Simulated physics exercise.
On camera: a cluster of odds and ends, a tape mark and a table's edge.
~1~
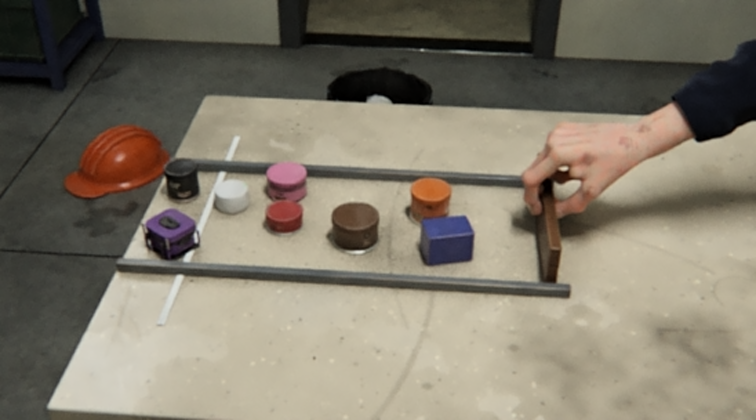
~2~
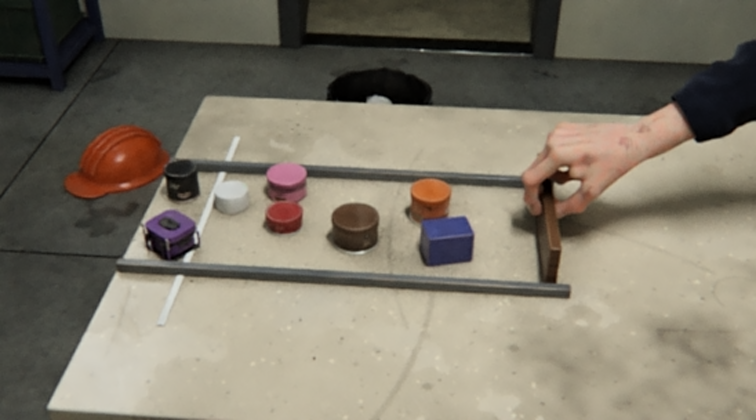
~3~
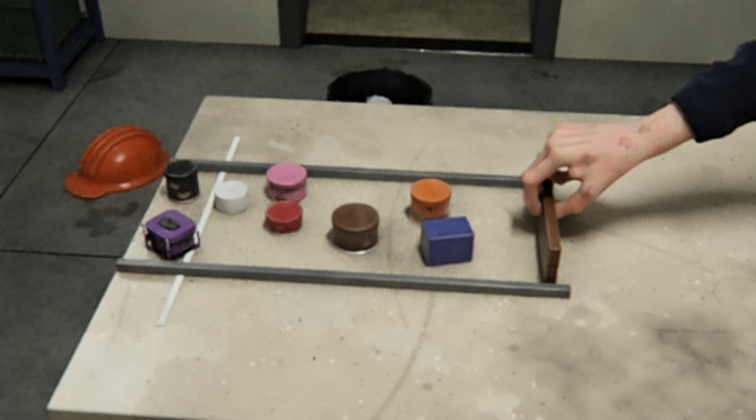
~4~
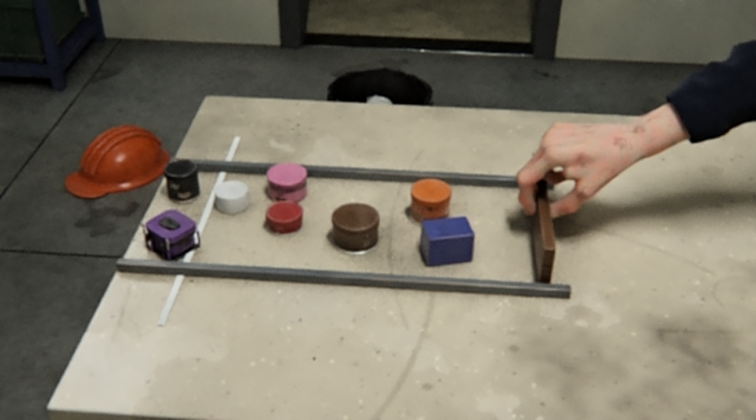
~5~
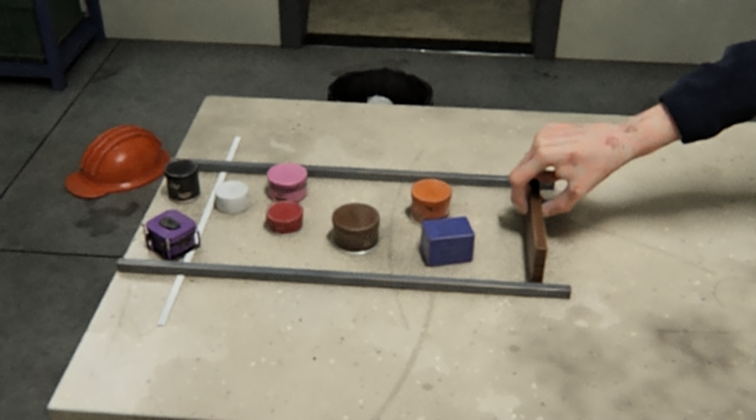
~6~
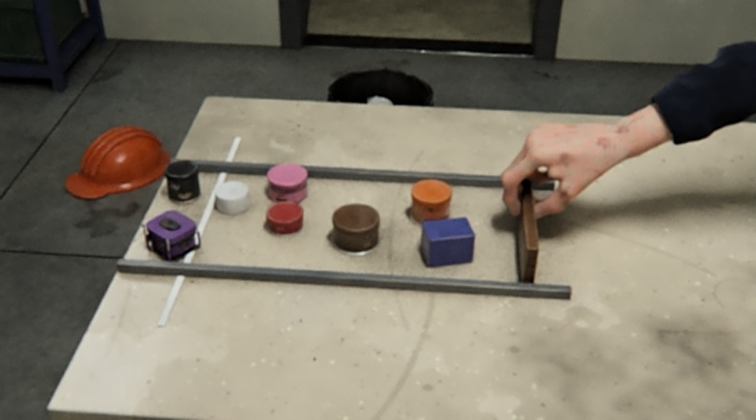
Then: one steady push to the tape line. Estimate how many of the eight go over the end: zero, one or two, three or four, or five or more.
The loss over the edge is three or four.
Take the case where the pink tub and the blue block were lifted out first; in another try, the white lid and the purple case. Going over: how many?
That gives 1 in the first case, then 1 in the second.
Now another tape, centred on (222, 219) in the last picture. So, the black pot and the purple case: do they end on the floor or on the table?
As for the black pot, it drops; as for the purple case, it drops.
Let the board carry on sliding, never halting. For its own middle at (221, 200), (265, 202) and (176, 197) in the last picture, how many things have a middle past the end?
2, 0 and 5.
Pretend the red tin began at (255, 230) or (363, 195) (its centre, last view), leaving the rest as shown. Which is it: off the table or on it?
Taking the two places in turn: It fails to stay, then it doesn't drop.
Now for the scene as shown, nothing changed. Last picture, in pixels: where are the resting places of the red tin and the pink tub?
First object about (150, 205); second object about (200, 174).
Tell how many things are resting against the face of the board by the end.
The answer is 3.
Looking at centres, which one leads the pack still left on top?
That would be the red tin.
Early on, none off yet; black pot at rest near (183, 182); purple case at rest near (172, 236); white lid at rest near (233, 198).
A while later, none off yet; black pot at rest near (183, 182); purple case at rest near (172, 236); white lid moving near (225, 194).
Further along, none off yet; black pot moving near (178, 182); purple case travelled about its own width near (137, 238); white lid travelled about its own width near (212, 187).
Finally, the number that fall off is three or four; lost, brown pot, purple case and black pot.
